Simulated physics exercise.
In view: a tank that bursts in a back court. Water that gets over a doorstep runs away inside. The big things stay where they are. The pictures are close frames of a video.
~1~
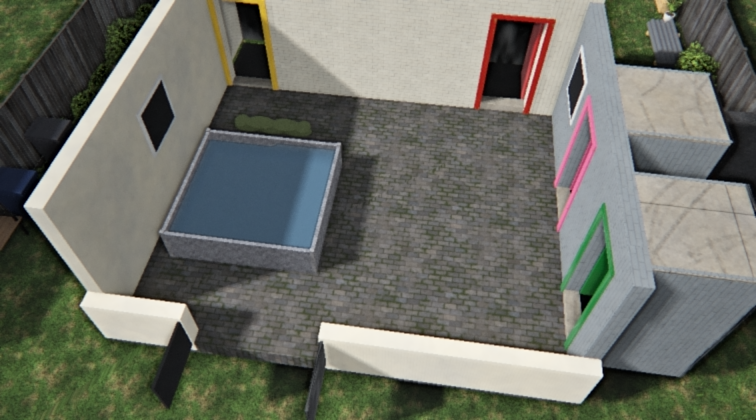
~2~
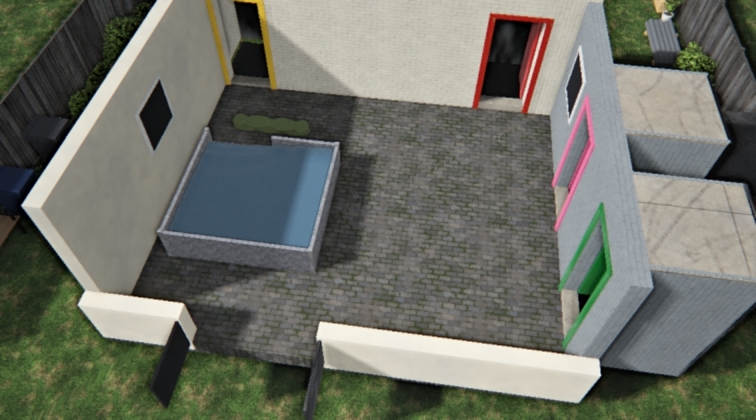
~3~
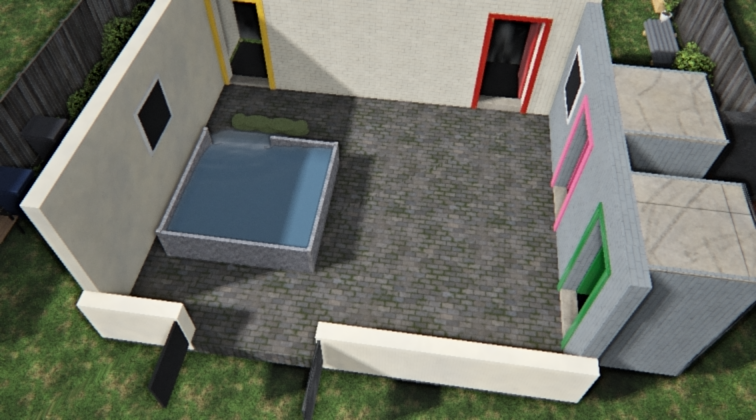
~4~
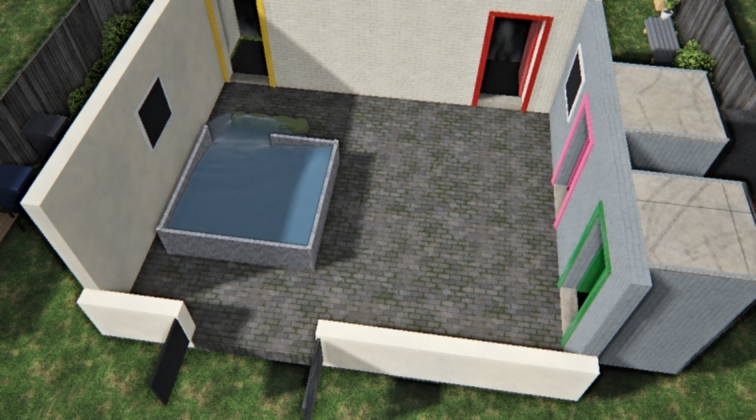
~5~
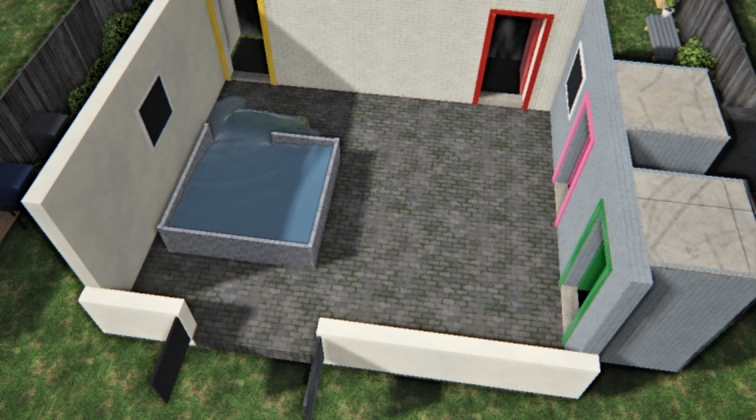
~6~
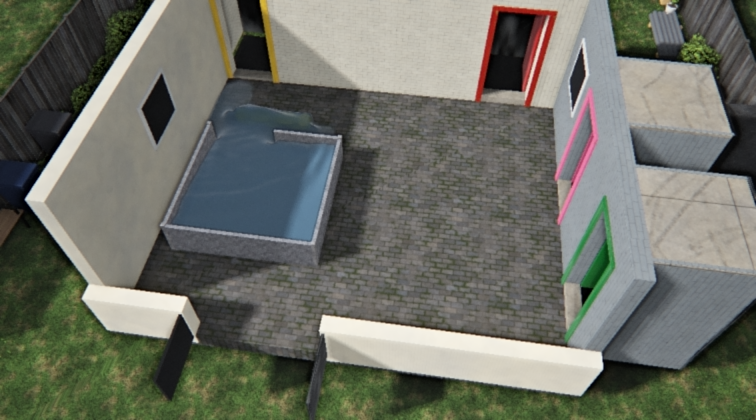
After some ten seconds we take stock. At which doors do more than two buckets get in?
One by one: The red door admits no more than that; the pink door lets in a lot; the green door admits no more than that; the yellow door lets in a lot.
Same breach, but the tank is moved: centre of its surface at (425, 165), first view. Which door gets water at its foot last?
Last comes the green-painted one.
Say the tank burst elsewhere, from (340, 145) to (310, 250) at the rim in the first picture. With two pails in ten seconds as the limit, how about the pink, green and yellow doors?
My reading: Pink is over, green goes over, yellow lets less in.
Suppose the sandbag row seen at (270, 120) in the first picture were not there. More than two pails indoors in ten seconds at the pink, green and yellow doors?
In short: Pink door is under; green door takes less; yellow door is over.
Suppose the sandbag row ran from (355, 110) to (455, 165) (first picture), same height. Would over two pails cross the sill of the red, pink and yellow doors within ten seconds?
Then: Red door stays under, pink door is under, yellow door passes that mark.
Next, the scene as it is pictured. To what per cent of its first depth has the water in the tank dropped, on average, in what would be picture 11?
Some 78 per cent.
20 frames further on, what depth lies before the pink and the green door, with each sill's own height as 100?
Roughly 0 per cent, then 0 per cent.
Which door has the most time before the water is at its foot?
Last comes the green door.
A moment on, water covers 20 % of the floor; the red door not reached, the pink door not reached, the green door not reached, the yellow door under two buckets in.
Next, water covers 30 % of the floor; the red door not reached, the pink door not reached, the green door not reached, the yellow door far over two buckets in.
Then, water covers 50 % of the floor; the red door not reached, the pink door not reached, the green door not reached, the yellow door far over two buckets in.
Later, water covers 70 % of the floor; the red door wet at the sill, nothing in, the pink door under two buckets in, the green door wet at the sill, nothing in, the yellow door far over two buckets in.
In the end, water covers 90 % of the floor; the red door wet at the sill, nothing in, the pink door over two buckets in, the green door wet at the sill, nothing in, the yellow door far over two buckets in.
